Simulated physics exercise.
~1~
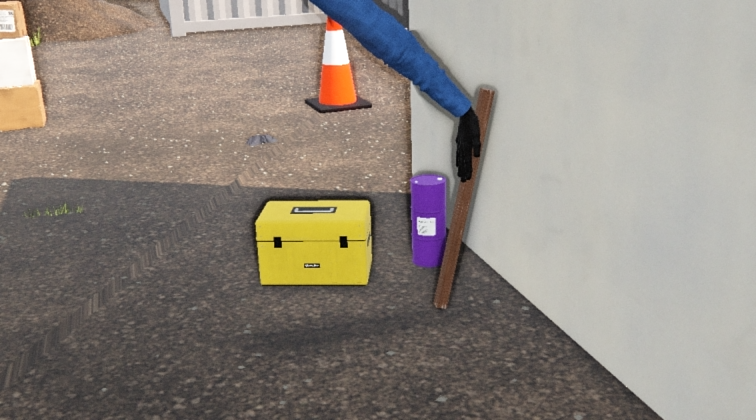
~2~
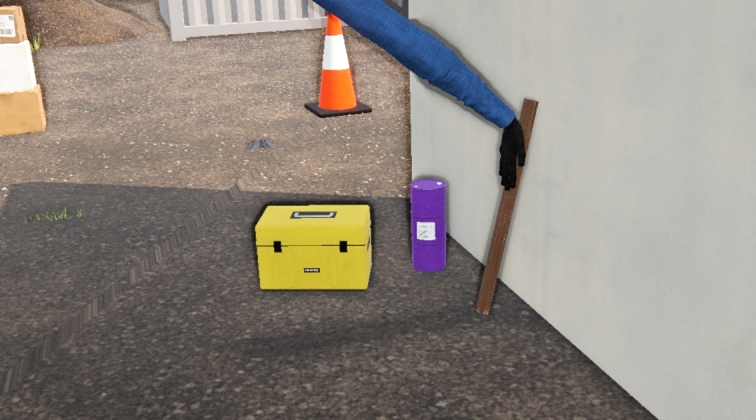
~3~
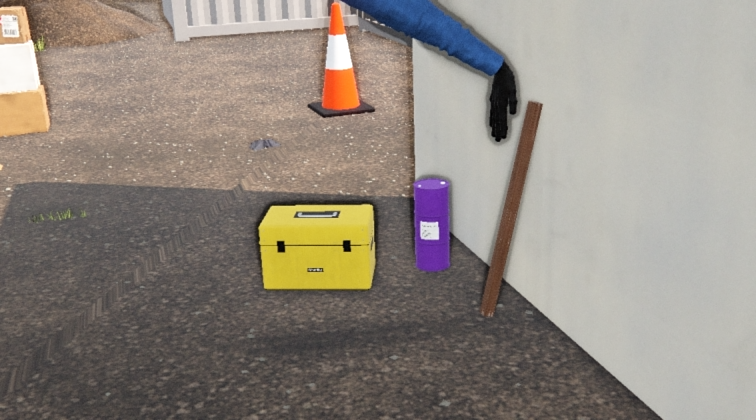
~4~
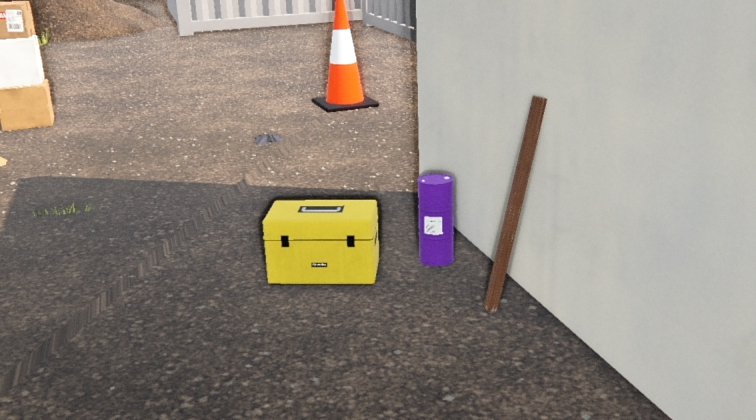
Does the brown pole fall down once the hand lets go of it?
No, the brown pole stays up, still leaning by the wall after the hand has gone.
